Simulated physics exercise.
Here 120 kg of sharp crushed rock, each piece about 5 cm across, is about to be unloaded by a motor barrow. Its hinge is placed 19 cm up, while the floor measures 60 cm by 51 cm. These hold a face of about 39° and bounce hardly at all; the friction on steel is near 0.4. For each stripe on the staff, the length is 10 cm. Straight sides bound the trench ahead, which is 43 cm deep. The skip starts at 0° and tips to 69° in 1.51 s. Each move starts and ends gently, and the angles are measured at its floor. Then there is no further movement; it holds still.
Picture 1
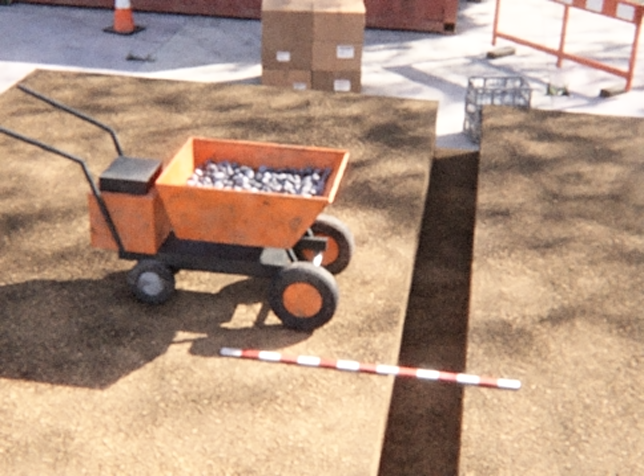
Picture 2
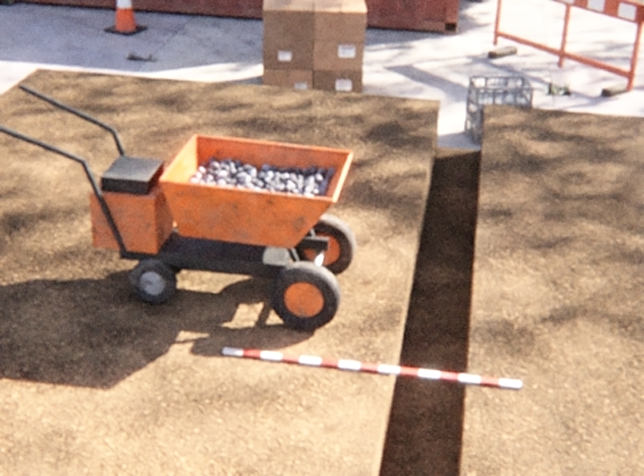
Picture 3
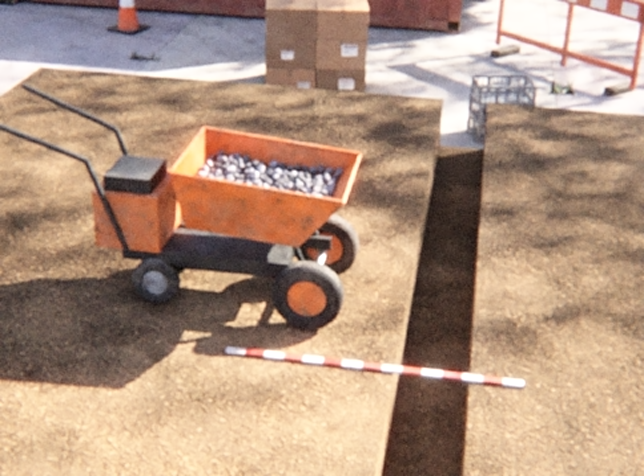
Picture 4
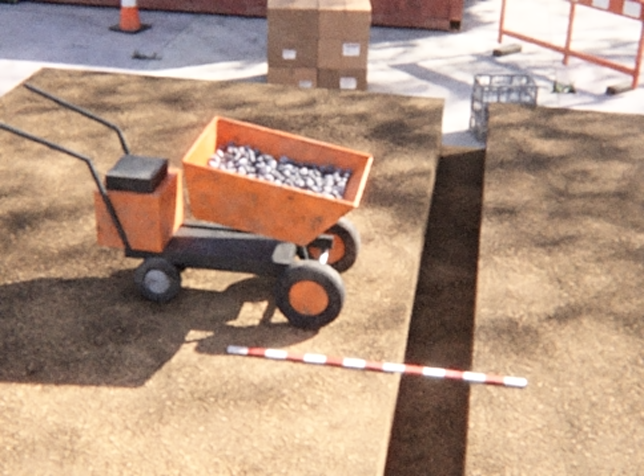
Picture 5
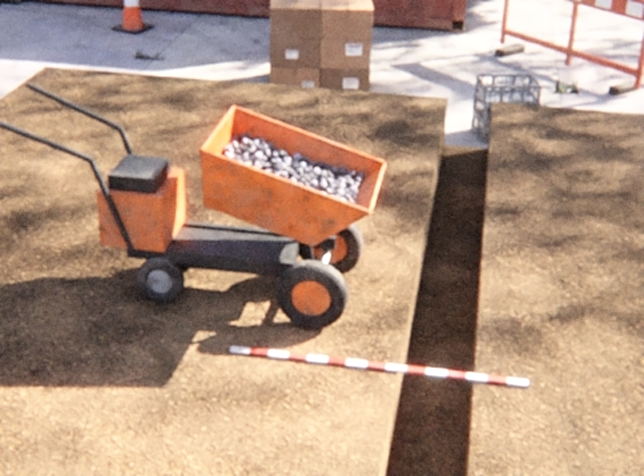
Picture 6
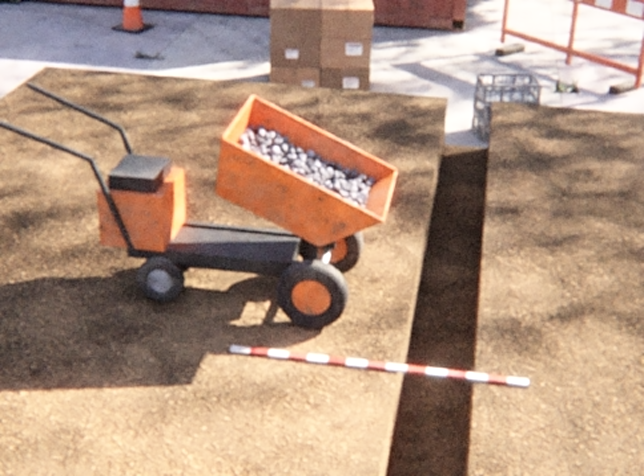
To begin with, an orange motor barrow stands on brown ground beside a narrow trench, its skip level and loaded with grey stones, with a red-and-white staff lying nearby. The skip then tilts gradually, its left end rising and its lip edging right, while the stones stay heaped inside and the wheels remain in place.
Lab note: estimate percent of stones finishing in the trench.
Approx. 49 %.
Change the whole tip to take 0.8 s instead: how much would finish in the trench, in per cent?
Estimate: About 45 %.
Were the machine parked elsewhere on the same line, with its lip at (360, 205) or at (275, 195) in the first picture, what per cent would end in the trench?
It comes to about 30 and 40 in a hundred.
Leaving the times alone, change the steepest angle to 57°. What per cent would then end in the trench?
Roughly 5 per cent would end in the trench.
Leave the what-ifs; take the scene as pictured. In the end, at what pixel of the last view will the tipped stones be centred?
At about pixel (449, 370) in the last view.
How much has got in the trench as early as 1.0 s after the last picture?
About 10 per cent by then.
Then, 0.5 s after the last picture the floor is at 58°, 100 % in the skip; the foremost stones are at (406, 248).
Then, 1.0 s after the last picture the floor is at 69°, 92 % in the skip, 8 % in the trench; the foremost stones are at (470, 318).
Then, 1.4 s after the last picture the floor is at 69°, 69 % in the skip, 28 % in the trench, 3 % past the trench; the foremost stones are at (519, 314).
Then, 3.3 s after the last picture the floor is at 69°, 47 % in the skip, 49 % in the trench, 4 % past the trench; the foremost stones are at (538, 308).
